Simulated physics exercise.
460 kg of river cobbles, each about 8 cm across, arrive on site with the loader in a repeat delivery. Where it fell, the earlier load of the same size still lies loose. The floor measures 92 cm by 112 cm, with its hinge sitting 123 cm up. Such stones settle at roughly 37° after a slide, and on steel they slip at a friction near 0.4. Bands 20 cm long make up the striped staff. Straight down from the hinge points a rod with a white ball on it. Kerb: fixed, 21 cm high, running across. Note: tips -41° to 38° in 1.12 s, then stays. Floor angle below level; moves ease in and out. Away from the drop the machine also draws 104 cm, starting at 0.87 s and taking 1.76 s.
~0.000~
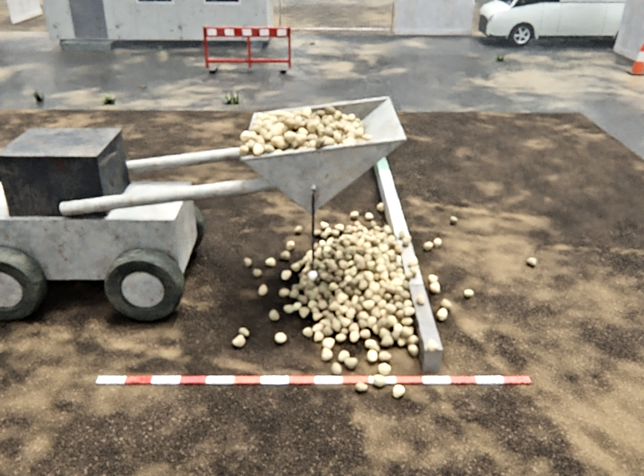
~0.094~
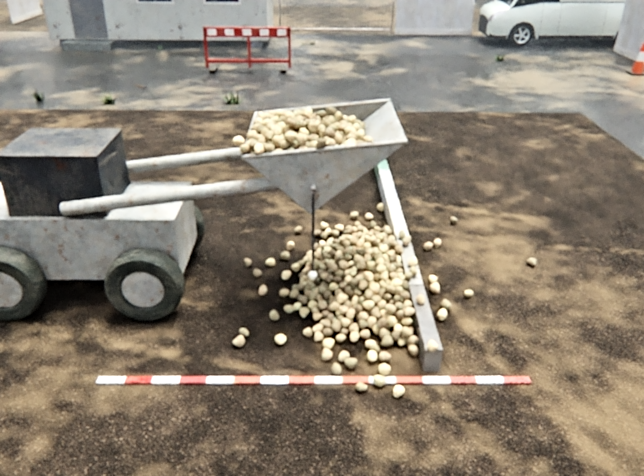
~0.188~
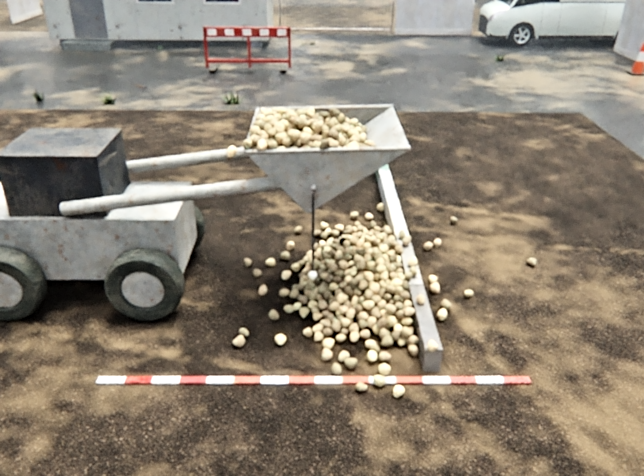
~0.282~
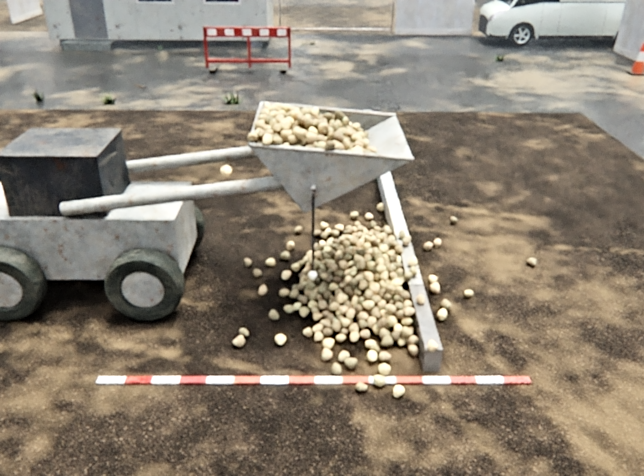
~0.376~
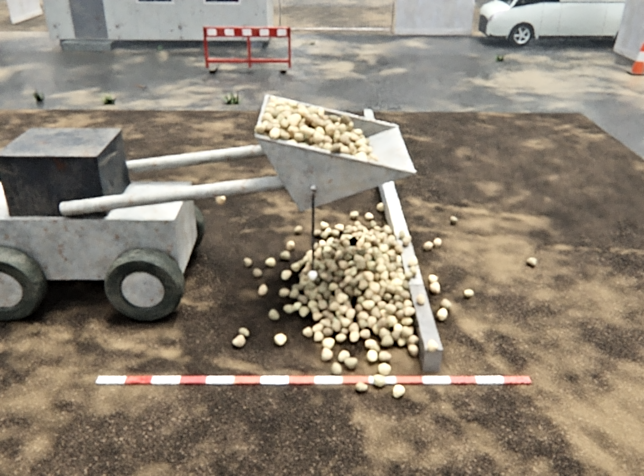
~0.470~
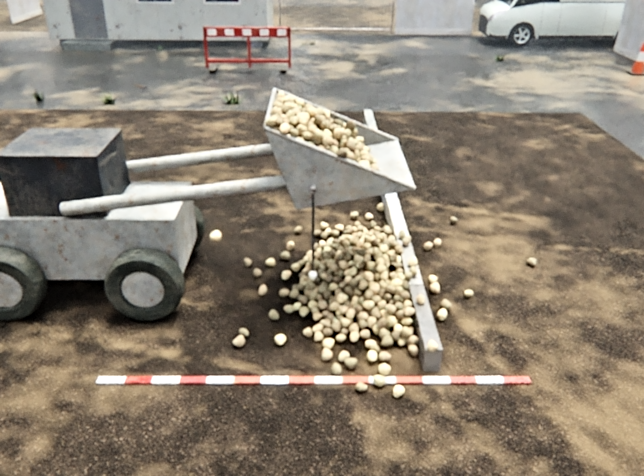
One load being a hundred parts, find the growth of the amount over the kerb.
A growth of about 32 parts in a hundred.
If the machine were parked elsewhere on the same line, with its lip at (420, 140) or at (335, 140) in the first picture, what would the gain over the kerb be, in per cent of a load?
About 45 per cent for the first, 0 per cent for the second.
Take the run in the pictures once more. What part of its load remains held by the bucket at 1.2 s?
Estimate: 50 % remaining inside, roughly.
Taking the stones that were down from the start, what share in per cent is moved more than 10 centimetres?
The answer is about 10 per cent.
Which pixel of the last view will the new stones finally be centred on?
They settle centred around (390, 271).
After 0.8 s the floor is at 26°; in per cent of one load, 99 in the bucket, 99 on this side of the kerb, 2 over the kerb; the foremost stones are at (454, 265).
After 1.2 s the floor is at 38°; in per cent of one load, 49 in the bucket, 146 on this side of the kerb, 5 over the kerb; the foremost stones are at (456, 265).
After 3.1 s the floor is at 38°; in per cent of one load, 0 in the bucket, 167 on this side of the kerb, 33 over the kerb; the foremost stones are at (578, 270).
After 5.7 s the floor is at 38°; in per cent of one load, 0 in the bucket, 167 on this side of the kerb, 33 over the kerb; the foremost stones are at (578, 270). Net gain over the kerb, 32.
